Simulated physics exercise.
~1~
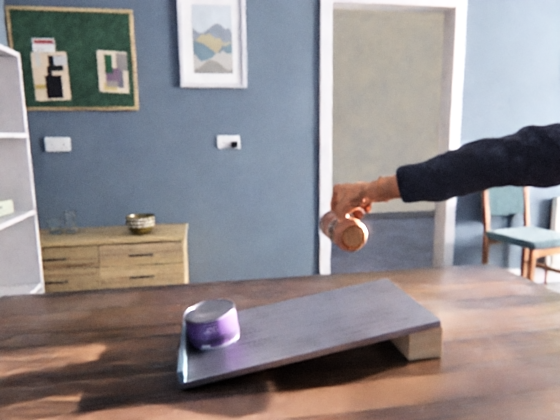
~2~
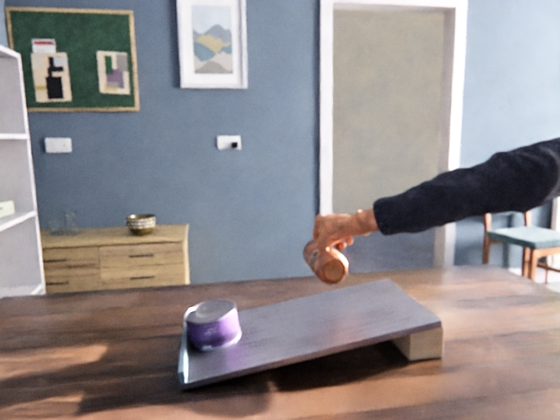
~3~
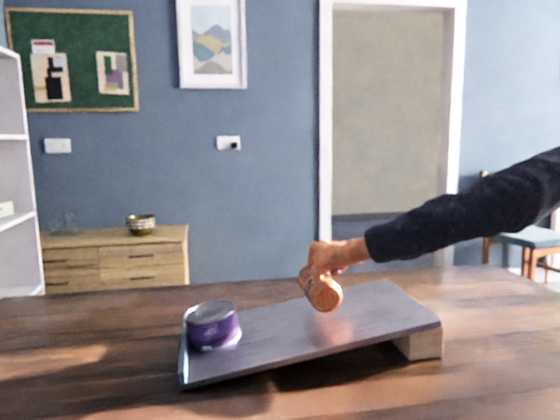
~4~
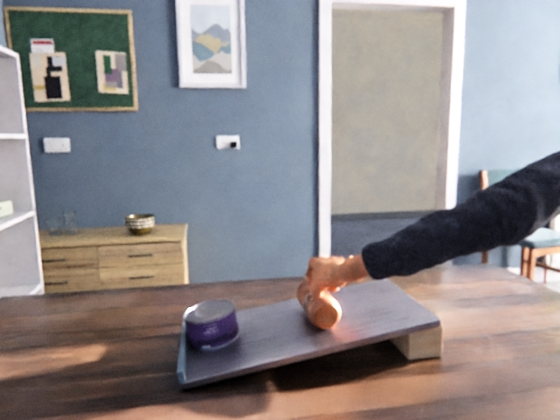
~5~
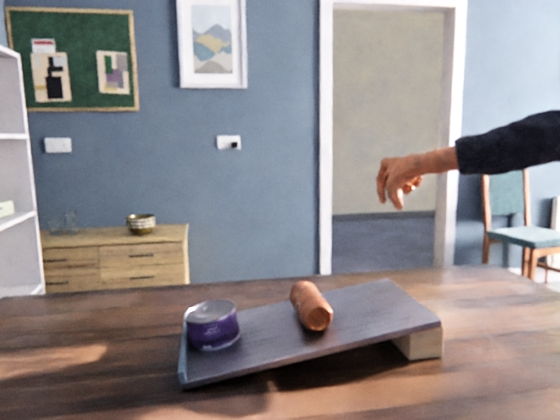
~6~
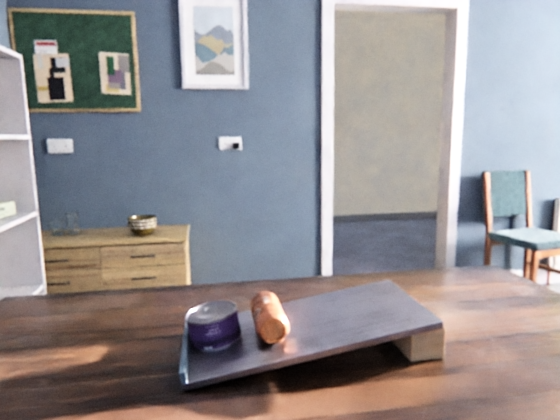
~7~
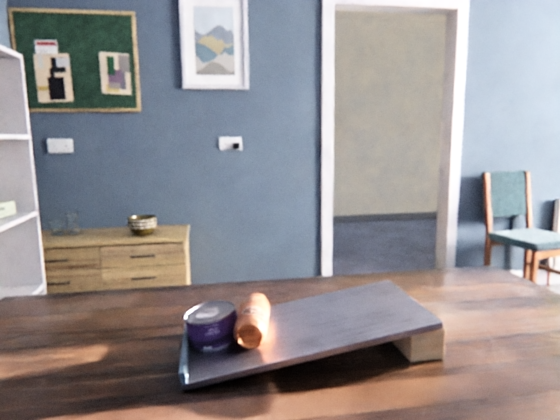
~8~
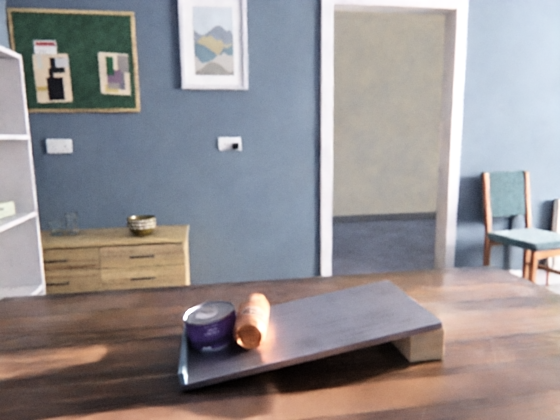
Hand laying an orange can sideways on a tilted board and letting go, the can rolling left to rest against a purple tub.
